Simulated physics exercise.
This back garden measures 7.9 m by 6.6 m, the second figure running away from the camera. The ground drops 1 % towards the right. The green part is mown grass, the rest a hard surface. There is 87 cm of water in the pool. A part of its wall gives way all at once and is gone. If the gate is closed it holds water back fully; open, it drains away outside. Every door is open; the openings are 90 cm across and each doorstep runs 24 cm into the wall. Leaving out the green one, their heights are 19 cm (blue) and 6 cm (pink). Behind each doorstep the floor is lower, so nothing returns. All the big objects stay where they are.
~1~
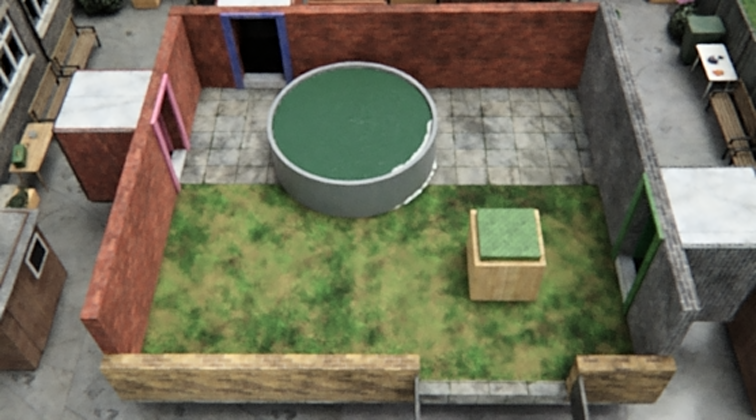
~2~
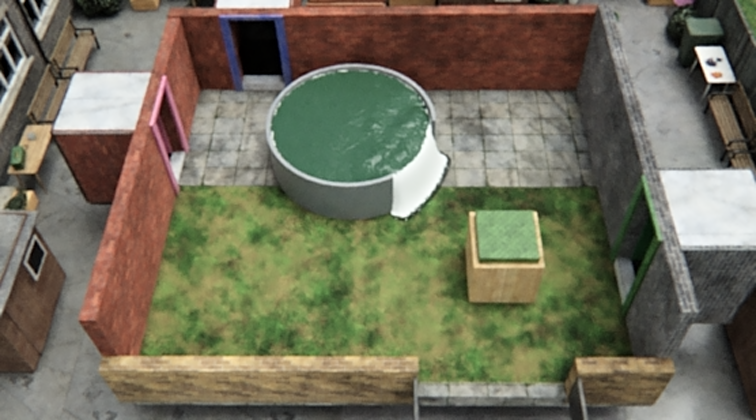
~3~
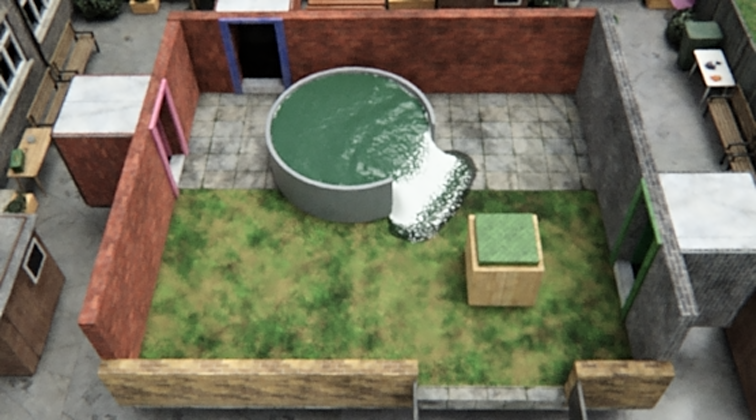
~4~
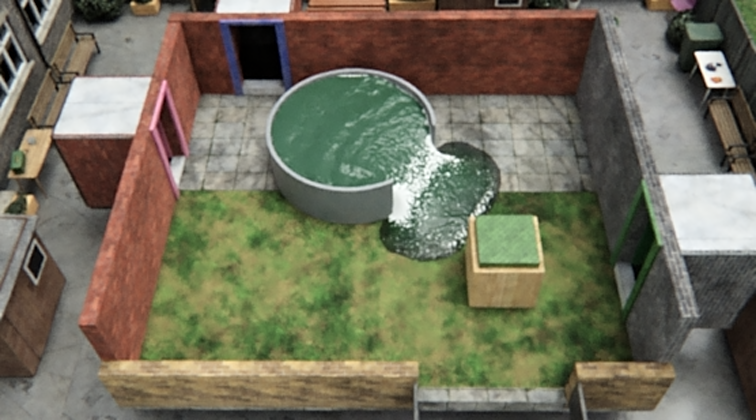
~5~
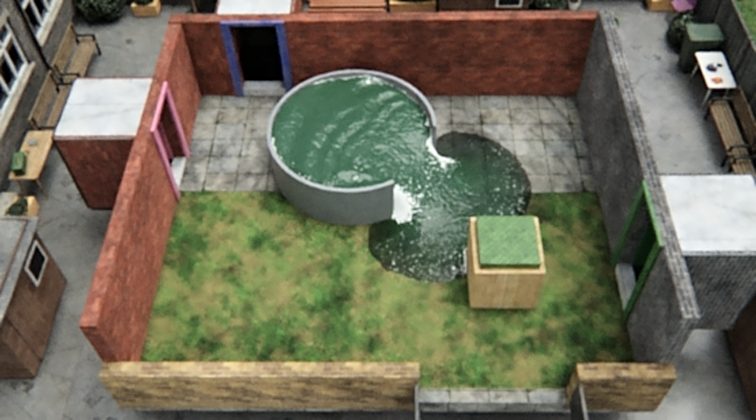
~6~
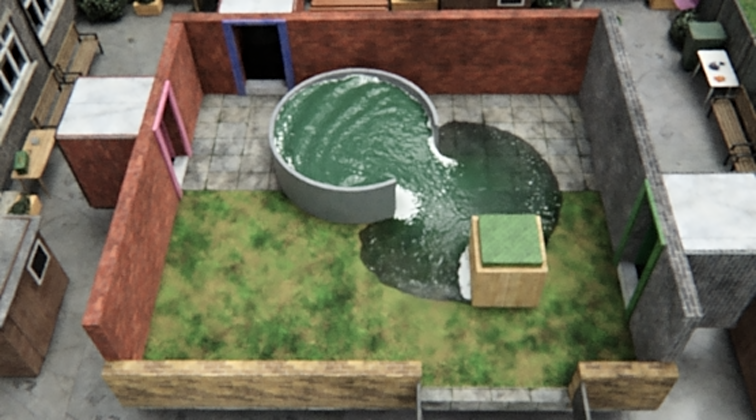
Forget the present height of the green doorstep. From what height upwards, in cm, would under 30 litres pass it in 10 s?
It would have to be roughly 19 cm high.
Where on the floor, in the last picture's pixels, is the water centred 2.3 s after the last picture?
Near (440, 193).
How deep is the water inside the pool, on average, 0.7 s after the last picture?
About 62 cm.
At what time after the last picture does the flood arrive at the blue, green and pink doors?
Blue 4.0 s, green 0.6 s, pink 6.0 s.
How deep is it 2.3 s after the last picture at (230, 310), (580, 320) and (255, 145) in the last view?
Roughly 0, 10 and 0 cm, in turn.
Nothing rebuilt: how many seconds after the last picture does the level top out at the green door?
Near 1.8 s.
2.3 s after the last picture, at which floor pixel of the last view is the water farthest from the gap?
At about (634, 387).
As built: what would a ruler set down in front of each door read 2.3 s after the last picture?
Depths in cm: Blue 0, green 24, pink 0.
Then, 0.7 s after the last picture water covers 30 % of the floor, deepest (47 cm) near (429, 190); 10 cm at the green door, 0 litres in over its 21 cm doorstep.
Then, 2.3 s after the last picture water covers 50 % of the floor, deepest (44 cm) near (573, 98); 24 cm at the green door, 13 litres in over its 21 cm doorstep.
Then, 9.3 s after the last picture water covers 100 % of the floor, deepest (22 cm) near (573, 98); 16 cm at the green door, 18 litres in over its 21 cm doorstep.
At the green door as built, the water peaked near 26 cm, 1.7 s after the last picture.
Run again over the same 10 s with other heights there, 73 litres in over 15 cm, 18 litres over 21 cm. The limit of 30 litres is kept from about 19 cm up.
